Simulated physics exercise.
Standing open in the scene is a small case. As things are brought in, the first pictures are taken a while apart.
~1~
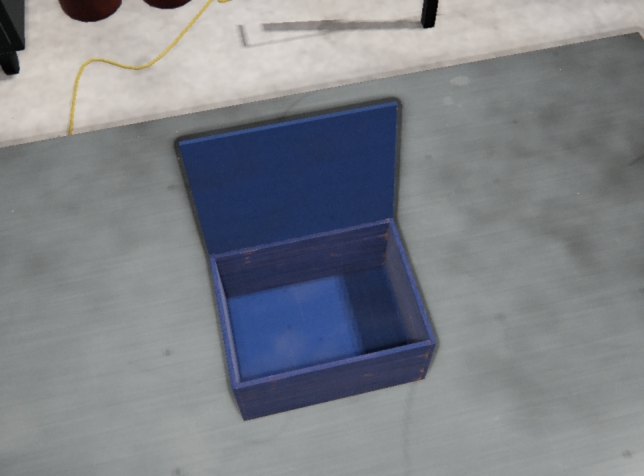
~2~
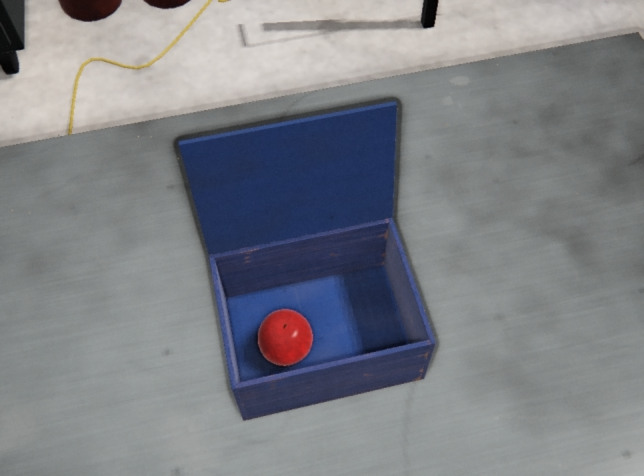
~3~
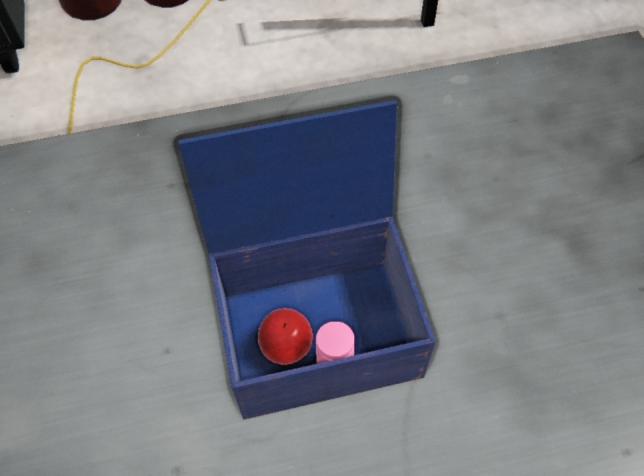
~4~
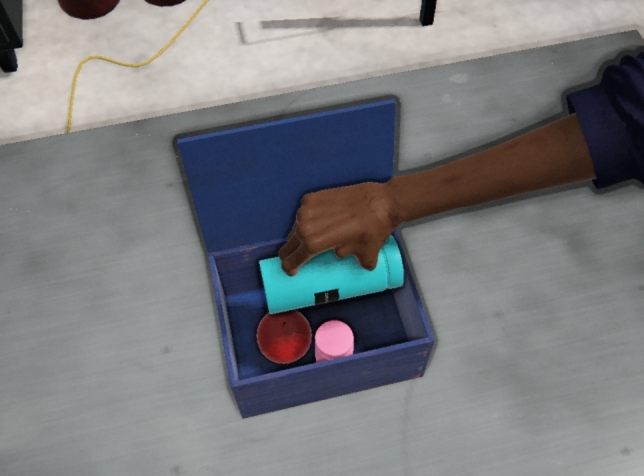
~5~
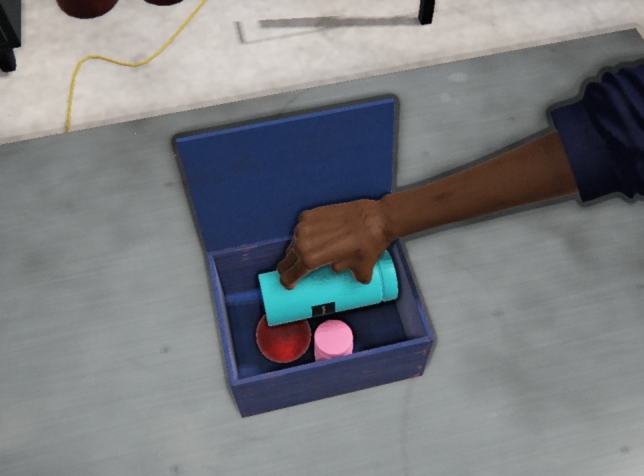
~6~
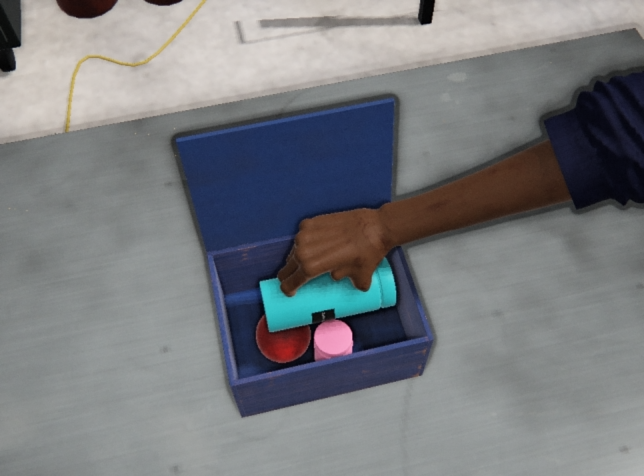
A red ball, then a pink shaker appear in a blue box before a hand lowers a turquoise jar in.
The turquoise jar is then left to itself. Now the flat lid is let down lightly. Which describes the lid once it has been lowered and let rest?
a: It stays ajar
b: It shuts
b, it shuts.
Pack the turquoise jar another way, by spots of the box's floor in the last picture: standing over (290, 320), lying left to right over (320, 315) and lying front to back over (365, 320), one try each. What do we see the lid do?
First try: The lid comes all the way down; second try: It comes all the way down; third try: It comes all the way down.
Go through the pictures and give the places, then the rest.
In the first picture, the last thing is not in view yet.
In the second picture, the last thing is not in view yet.
In the third picture, the last thing is not in view yet; pink shaker (335, 354).
In the fourth picture, still above its spot; turquoise jar (331, 274); pink shaker (334, 353).
In the fifth picture, still above its spot; turquoise jar (328, 287); pink shaker (333, 352).
In the sixth picture, put in, still held; turquoise jar (328, 294); pink shaker (333, 352).
Then, 0.50 s after the last picture, turquoise jar rolled well along near (298, 291).
Then, 1.50 s after the last picture, lid 68° above the rim; turquoise jar rolled well along near (302, 312); red apple rolled about its own width.
Then, 1.90 s after the last picture, lid 14° above the rim; turquoise jar rolled well along near (302, 311); red apple rolled about its own width.
At rest, lid shut; moved from the start, red apple and turquoise jar; pink shaker in place. Seen from the same camera at the end, turquoise jar near (302, 311).
